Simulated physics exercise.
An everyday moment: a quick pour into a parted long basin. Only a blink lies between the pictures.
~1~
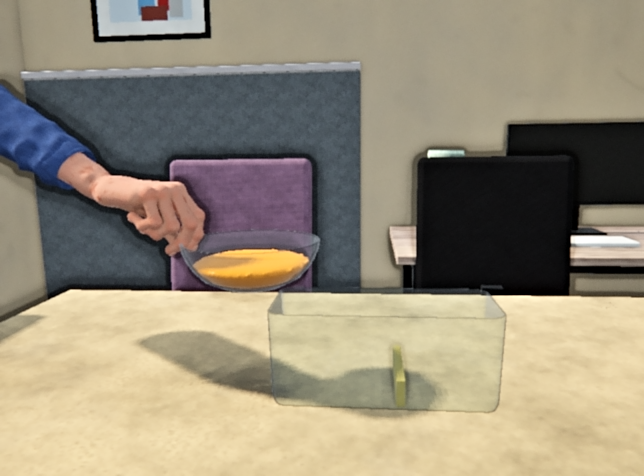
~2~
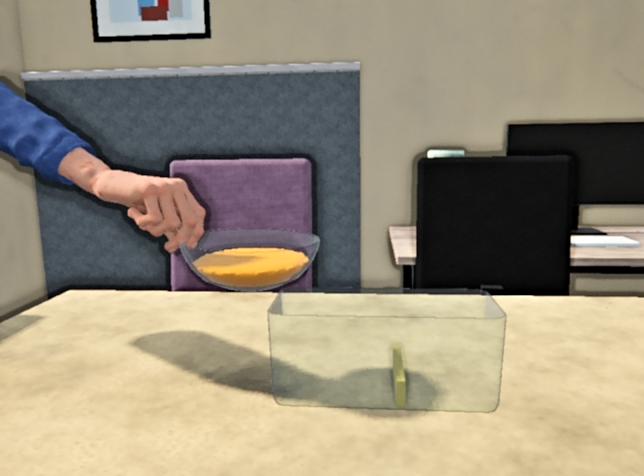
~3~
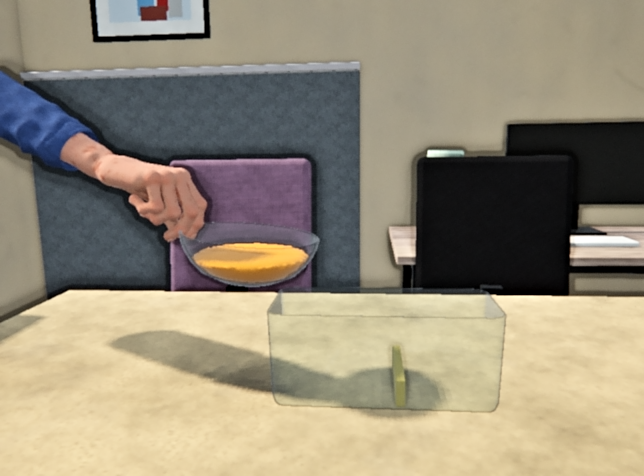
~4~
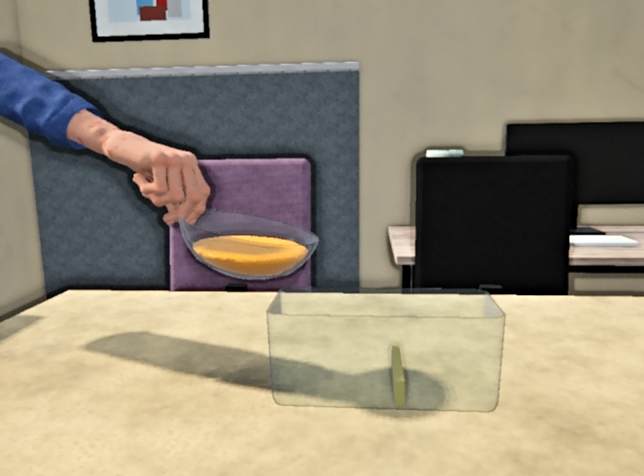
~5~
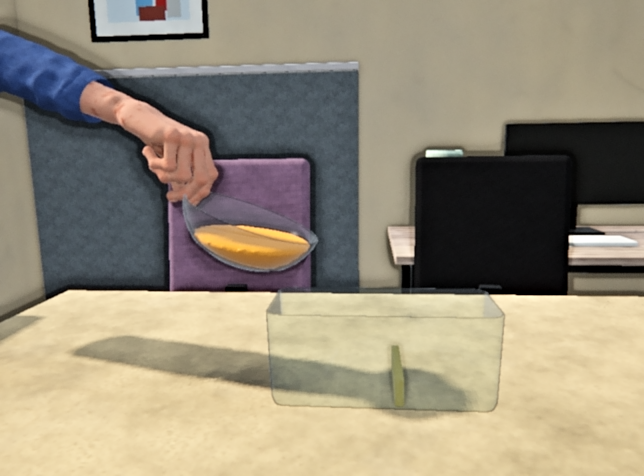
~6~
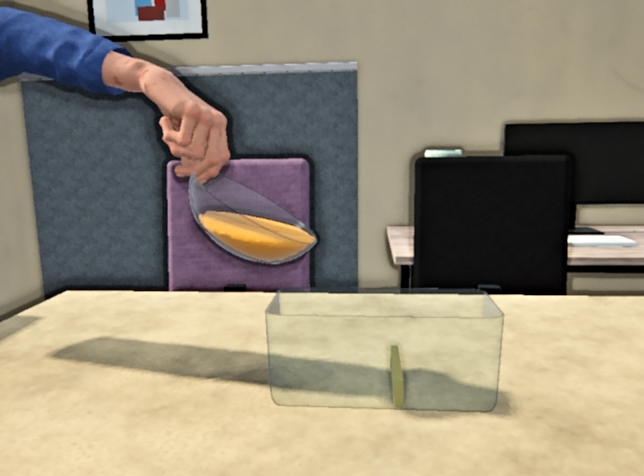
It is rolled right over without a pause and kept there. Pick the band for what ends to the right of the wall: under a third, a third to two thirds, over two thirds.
In the end between a third and two thirds is right of the wall.
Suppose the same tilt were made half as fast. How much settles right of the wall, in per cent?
It comes to 15 per cent or so.
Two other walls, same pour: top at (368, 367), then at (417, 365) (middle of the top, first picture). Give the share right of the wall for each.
Roughly 65 per cent, and 20 per cent.
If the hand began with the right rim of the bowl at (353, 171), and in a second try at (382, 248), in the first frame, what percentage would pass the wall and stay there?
The first gives 70 %, the second 70 %.
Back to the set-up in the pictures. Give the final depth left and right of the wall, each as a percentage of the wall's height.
Left about 30, right about 50.
A moment on, the bowl is tipped on its side and 10 per cent is still to pour, 17 is left of the wall and 0 right of it.
Next, the bowl is tipped right over and 0 per cent is still to pour, 30 is left of the wall and 69 right of it.
Then the bowl is tipped right over and 1 per cent is still to pour, 34 is left of the wall and 45 right of it.
Later the bowl is tipped right over and 0 per cent is still to pour, 44 is left of the wall and 51 right of it.
At rest 44 per cent lies left of the wall, 52 right of it and 4 outside.
